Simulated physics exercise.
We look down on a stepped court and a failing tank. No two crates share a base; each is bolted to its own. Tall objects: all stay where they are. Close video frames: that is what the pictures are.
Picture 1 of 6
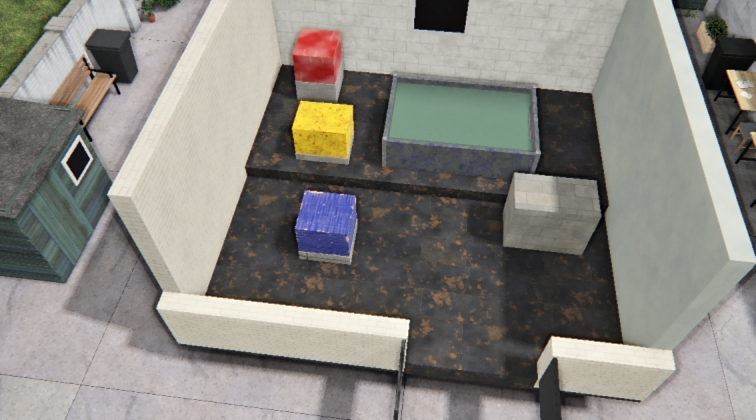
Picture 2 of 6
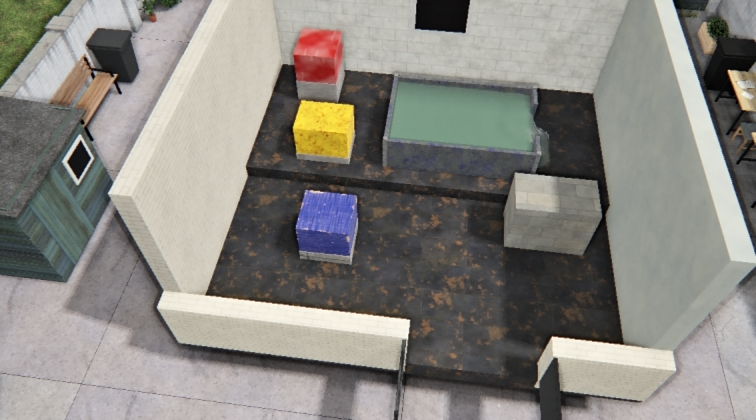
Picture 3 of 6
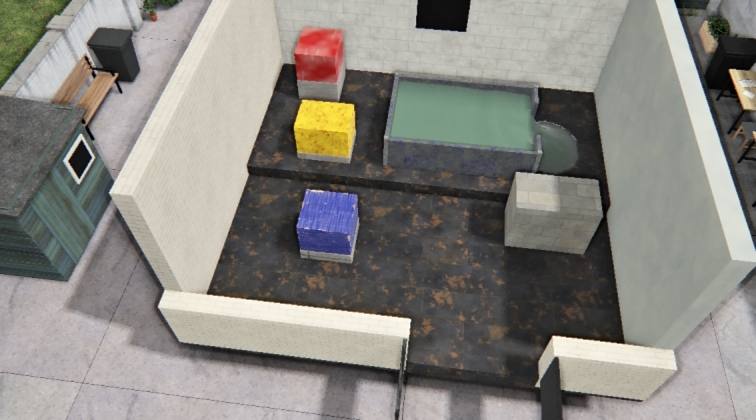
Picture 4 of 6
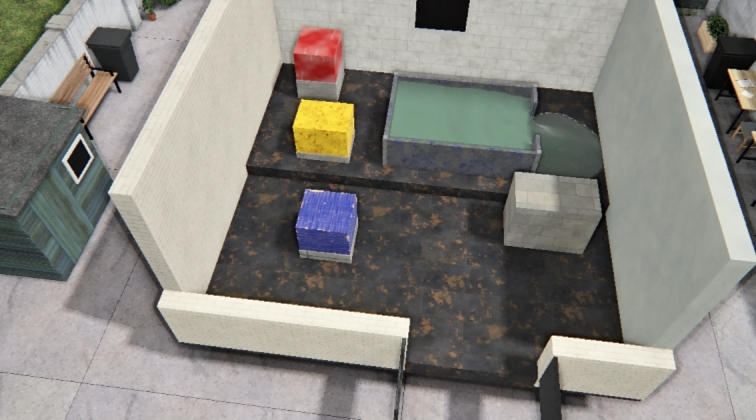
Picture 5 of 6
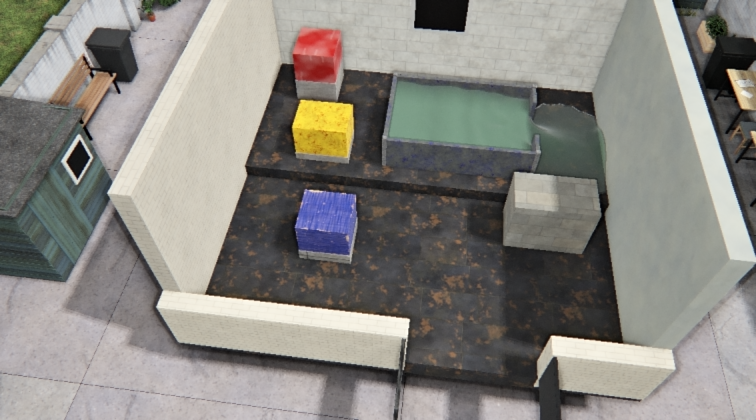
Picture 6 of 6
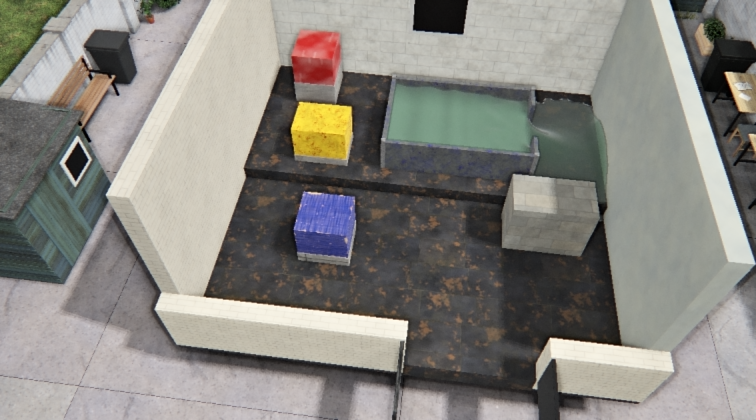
Greenish water poured out of the right side of an open tank on the upper step and spread across the dark floor to the right-hand wall, while the red, yellow and blue crates stayed put.
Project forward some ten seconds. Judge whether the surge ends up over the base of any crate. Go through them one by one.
The yellow crate keeps dry. The blue crate keeps dry. The red crate keeps dry.
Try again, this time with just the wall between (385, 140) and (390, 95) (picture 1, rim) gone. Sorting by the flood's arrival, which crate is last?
My pick is the crate marked blue.
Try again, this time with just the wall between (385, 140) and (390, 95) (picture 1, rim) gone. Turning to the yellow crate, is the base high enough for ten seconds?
I'd say the yellow crate is flooded.
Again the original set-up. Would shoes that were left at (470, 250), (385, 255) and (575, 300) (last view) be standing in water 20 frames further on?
Status by point, in sequence: Unwetted; unwetted; waterlogged.
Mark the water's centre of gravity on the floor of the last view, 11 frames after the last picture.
Around pixel (501, 151) of the last picture.
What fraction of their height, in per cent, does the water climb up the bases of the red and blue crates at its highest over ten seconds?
Near 40 and 40 in a hundred.
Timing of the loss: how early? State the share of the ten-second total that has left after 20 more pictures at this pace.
Close to 10 per cent, I'd say.
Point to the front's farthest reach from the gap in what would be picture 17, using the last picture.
Front's tip: Near (618, 373).
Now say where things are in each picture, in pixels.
In the first frame, the open tank at (462, 116) is whole and still.
In the second frame, water pours out at (529, 137) and has run to a hidden place.
In the third frame, the front is at (570, 140), out from the gap at (530, 137).
In the fourth frame, water pours out at (529, 137) and has run to (598, 143).
In the fifth frame, the front is at (594, 121), out from the gap at (528, 137).
In the sixth frame, the front is at (590, 109), out from the gap at (527, 139).
A moment on, water covers 10 % of the floor; the yellow crate not reached, the blue crate not reached, the red crate not reached.
Next, water covers 25 % of the floor; the yellow crate not reached, the blue crate not reached, the red crate not reached.
Then, water covers 45 % of the floor; the yellow crate not reached, the blue crate not reached, the red crate water round its plinth.
Later, water covers 85 % of the floor; the yellow crate water round its plinth, the blue crate water round its plinth, the red crate water round its plinth.
In the end, water covers 95 % of the floor; the yellow crate stayed above the water, the blue crate stayed above the water, the red crate stayed above the water.
